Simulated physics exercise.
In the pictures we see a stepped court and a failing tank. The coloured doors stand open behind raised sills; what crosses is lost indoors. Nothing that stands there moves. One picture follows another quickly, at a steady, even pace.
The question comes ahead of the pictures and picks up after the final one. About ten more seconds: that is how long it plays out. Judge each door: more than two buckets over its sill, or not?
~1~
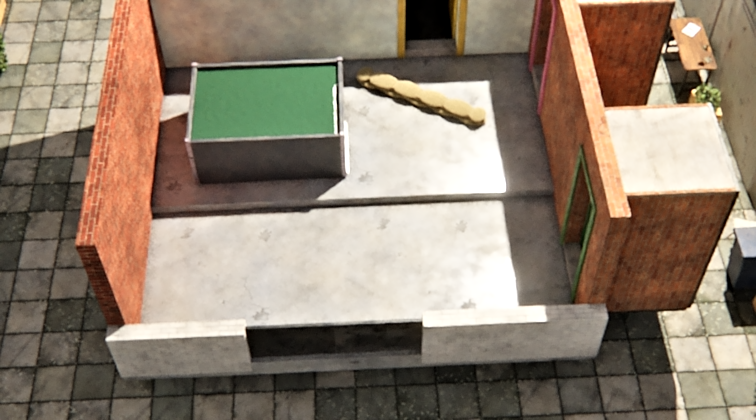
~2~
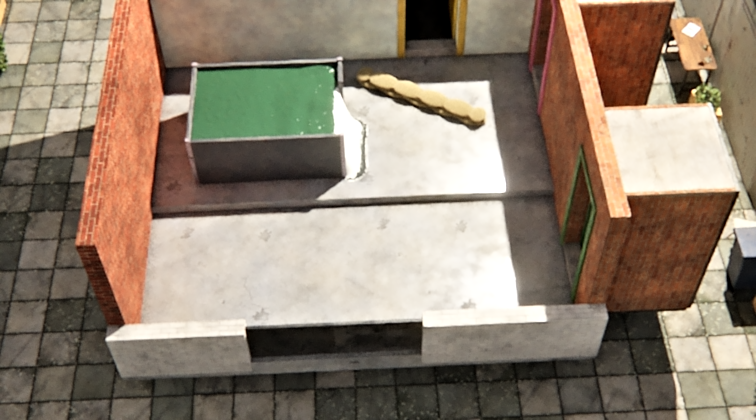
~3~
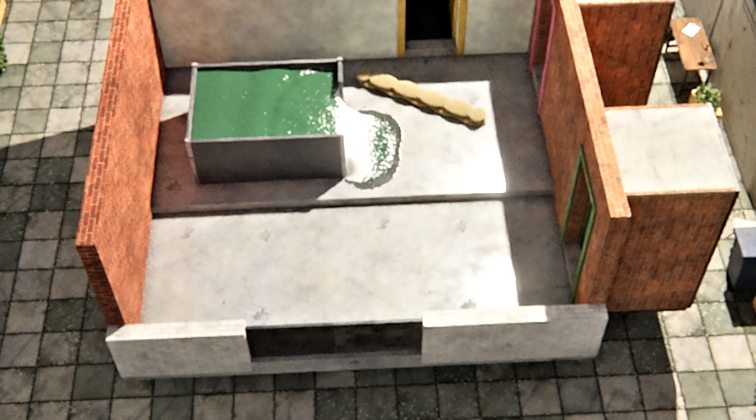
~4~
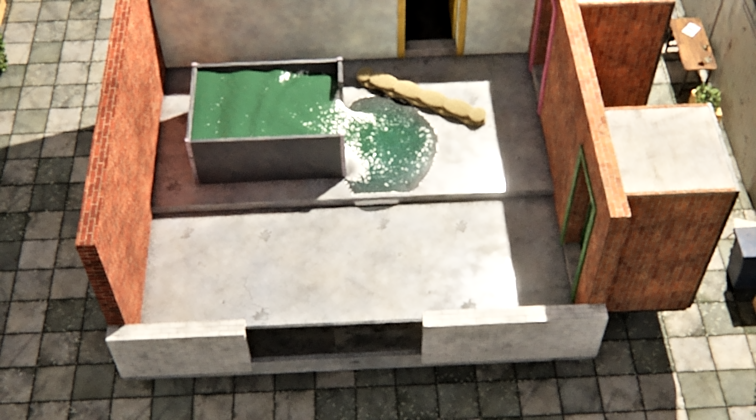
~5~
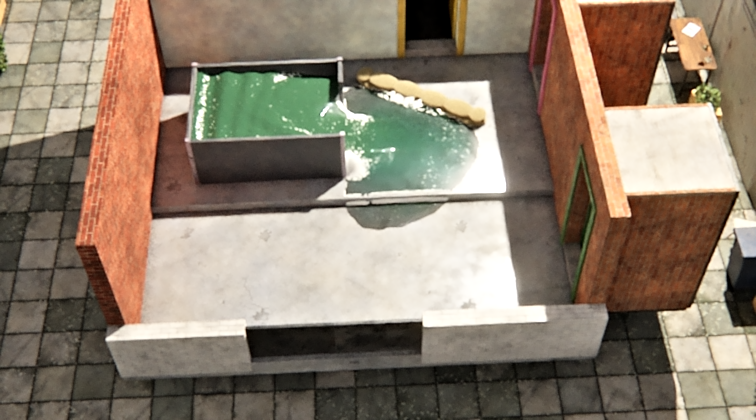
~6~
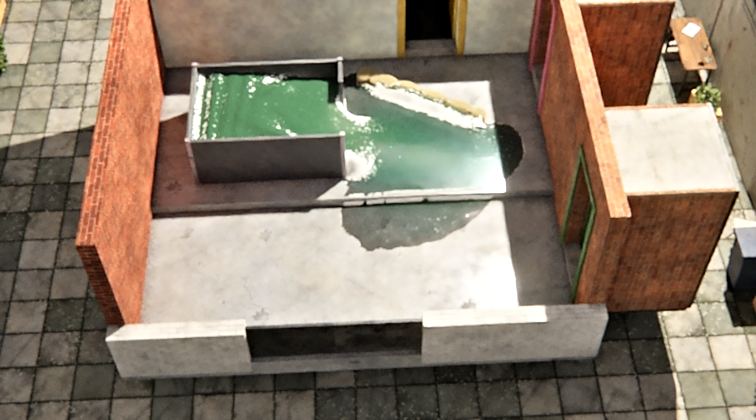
Pink door - two buckets or less; green door - over two buckets; yellow door - two buckets or less.
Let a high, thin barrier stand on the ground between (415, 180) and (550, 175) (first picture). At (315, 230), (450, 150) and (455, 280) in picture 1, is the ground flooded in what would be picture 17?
The first spot is untouched, the second swamped, the third swamped.
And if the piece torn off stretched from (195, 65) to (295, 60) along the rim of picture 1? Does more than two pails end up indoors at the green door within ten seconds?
In that case green door crosses the line.
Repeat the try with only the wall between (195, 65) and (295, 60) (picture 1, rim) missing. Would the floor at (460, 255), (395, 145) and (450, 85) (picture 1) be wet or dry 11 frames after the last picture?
The first spot is spared, the second swamped, the third swamped.
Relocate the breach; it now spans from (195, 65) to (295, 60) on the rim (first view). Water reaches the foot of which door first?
Call it the yellow one.
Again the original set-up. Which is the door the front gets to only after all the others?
I'd say the door marked yellow.
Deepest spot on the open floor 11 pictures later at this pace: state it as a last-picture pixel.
Check roughly (569, 321).
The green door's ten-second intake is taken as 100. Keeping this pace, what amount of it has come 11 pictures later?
Some 15 in a hundred.
A moment on, water covers 40 % of the floor; the pink door wet at the sill, nothing in, the green door wet at the sill, nothing in, the yellow door not reached.
Next, water covers 50 % of the floor; the pink door wet at the sill, nothing in, the green door over two buckets in, the yellow door not reached.
Then, water covers 60 % of the floor; the pink door wet at the sill, nothing in, the green door over two buckets in, the yellow door wet at the sill, nothing in.
Later, water covers 90 % of the floor; the pink door wet at the sill, nothing in, the green door far over two buckets in, the yellow door wet at the sill, nothing in.
In the end, water covers 95 % of the floor; the pink door wet at the sill, nothing in, the green door far over two buckets in, the yellow door wet at the sill, nothing in.
